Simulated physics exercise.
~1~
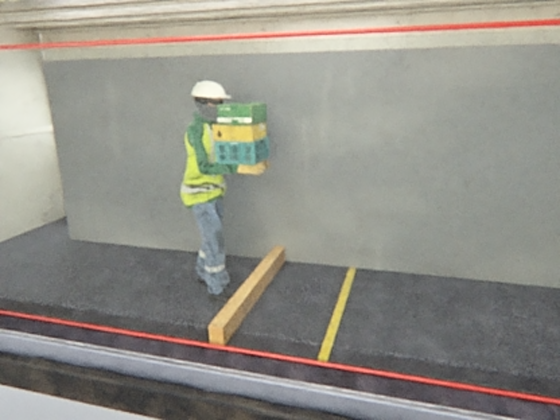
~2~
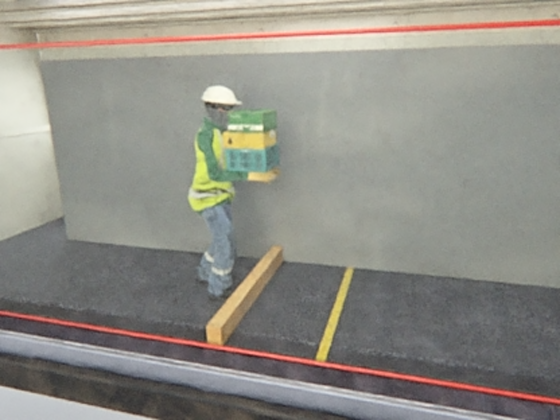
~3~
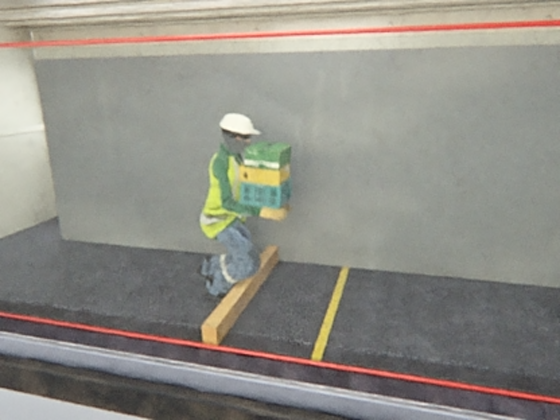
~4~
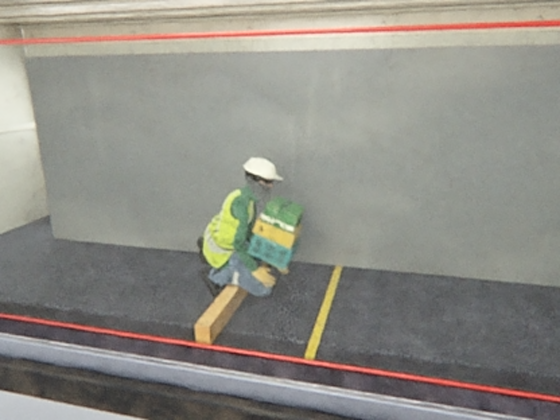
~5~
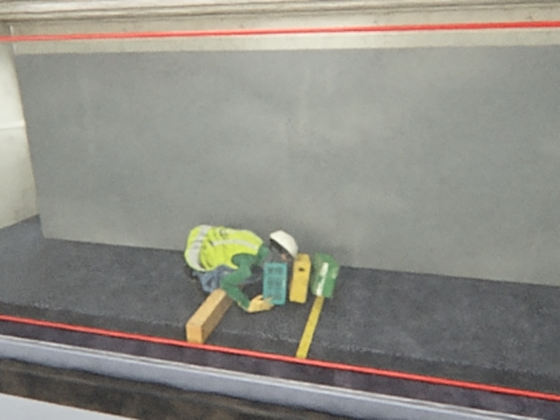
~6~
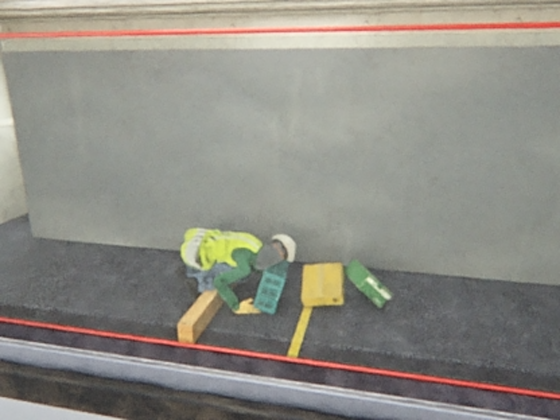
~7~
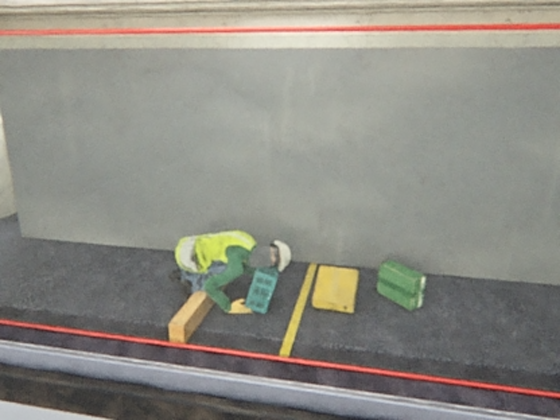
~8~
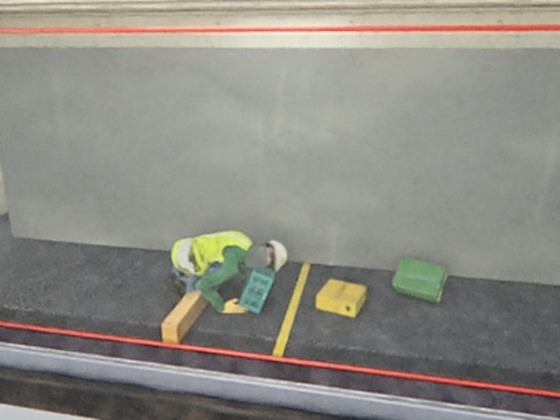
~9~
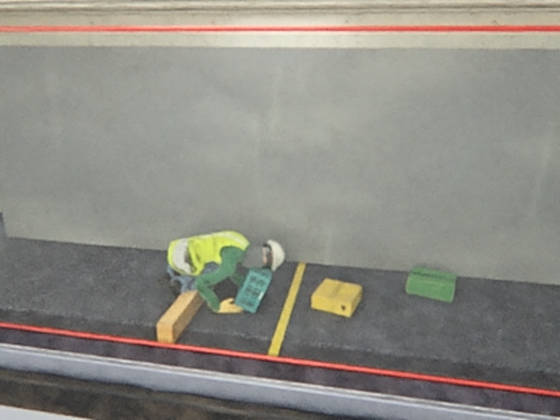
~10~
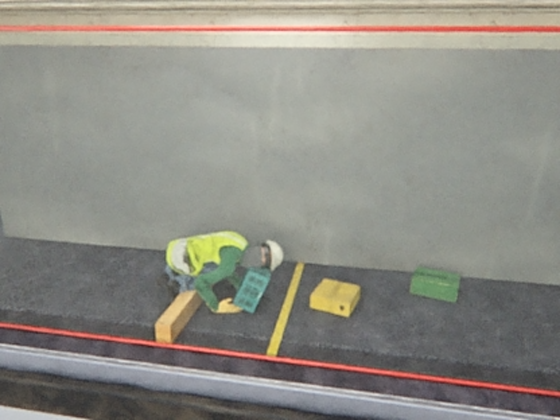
A worker in a white helmet and yellow vest, carrying three stacked boxes, sank and toppled forward over a wooden beam, ending slumped short of the yellow line beside the teal crate, while the yellow and green boxes tumbled beyond it to the right.
